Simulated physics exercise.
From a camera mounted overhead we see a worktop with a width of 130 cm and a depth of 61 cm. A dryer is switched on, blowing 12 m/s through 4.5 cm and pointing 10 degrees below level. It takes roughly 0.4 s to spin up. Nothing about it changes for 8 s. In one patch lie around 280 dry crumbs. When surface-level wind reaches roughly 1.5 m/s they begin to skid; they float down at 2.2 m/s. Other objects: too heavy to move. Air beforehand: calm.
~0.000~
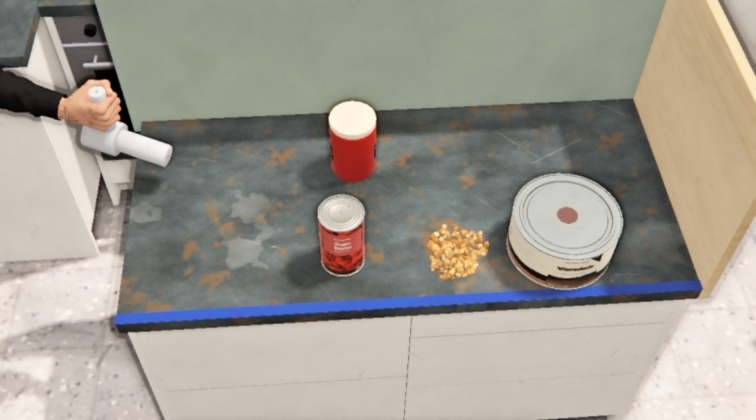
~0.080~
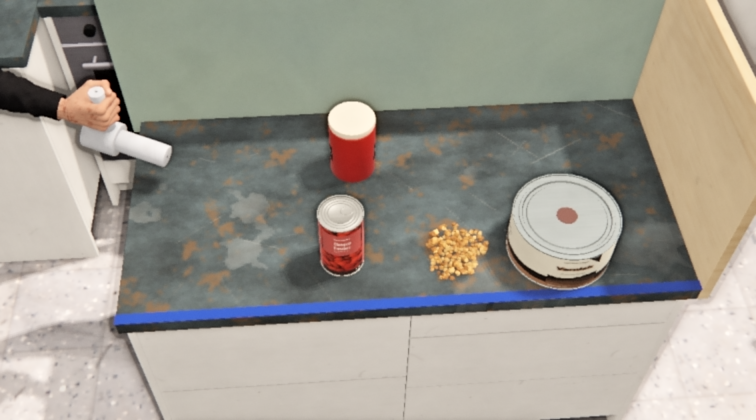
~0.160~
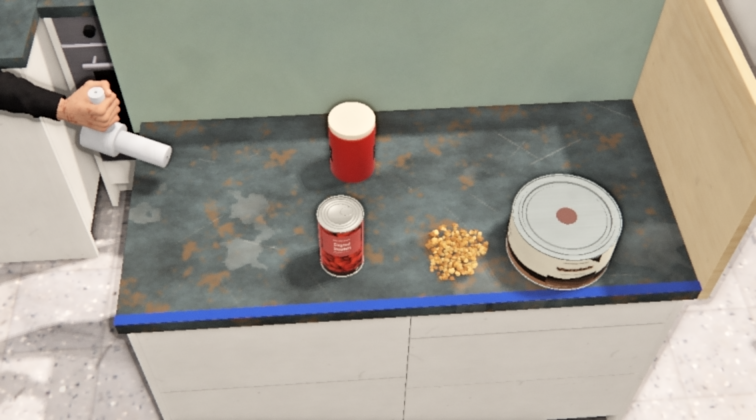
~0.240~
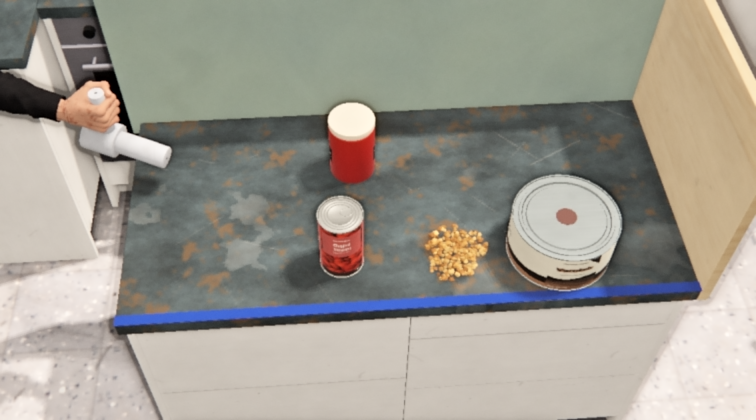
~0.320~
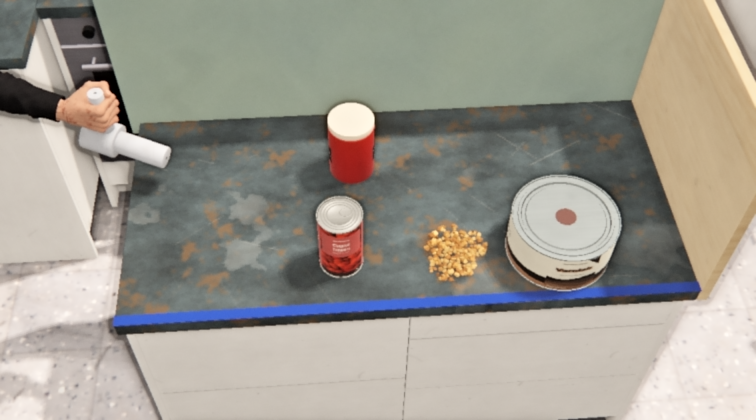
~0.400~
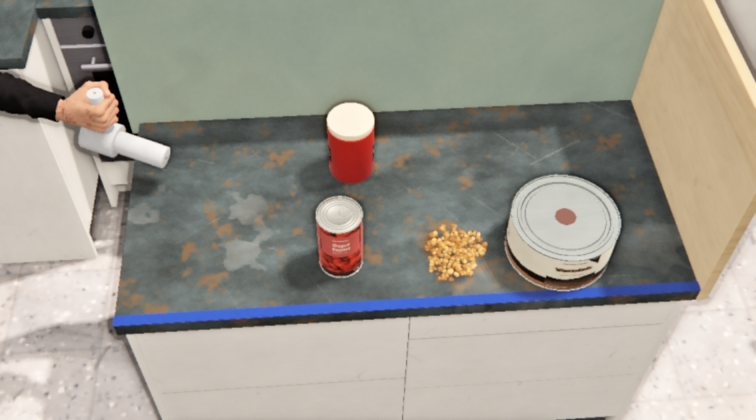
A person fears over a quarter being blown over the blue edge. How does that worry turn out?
It comes true.
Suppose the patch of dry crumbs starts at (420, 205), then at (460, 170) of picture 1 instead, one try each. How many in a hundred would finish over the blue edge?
First try about 30 per cent, second about 1 per cent.
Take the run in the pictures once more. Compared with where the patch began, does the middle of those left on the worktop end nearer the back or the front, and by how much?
To the front, by about 5 cm.
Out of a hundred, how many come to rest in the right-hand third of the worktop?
Something close to 0 % ends up there.
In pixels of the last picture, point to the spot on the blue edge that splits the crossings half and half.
(503, 303).
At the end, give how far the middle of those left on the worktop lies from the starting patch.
The middle ends up about 5 cm from the start.
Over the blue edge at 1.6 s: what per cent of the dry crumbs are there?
Some 80 per cent.
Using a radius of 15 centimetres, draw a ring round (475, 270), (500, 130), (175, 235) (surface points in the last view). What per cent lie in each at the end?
15 %, 0 %, 0 %.
After 1.6 s the count stands so, 76 % are over the blue edge; the middle of those still in play is near (455, 274).
After 2.6 s the count stands so, 80 % are over the blue edge; the middle of those still in play is near (454, 275).
After 4.4 s the count stands so, 82 % are over the blue edge; the middle of those still in play is near (456, 276).
After 8.0 s, at the end, 84 % are over the blue edge; the middle of those still in play is near (456, 276).
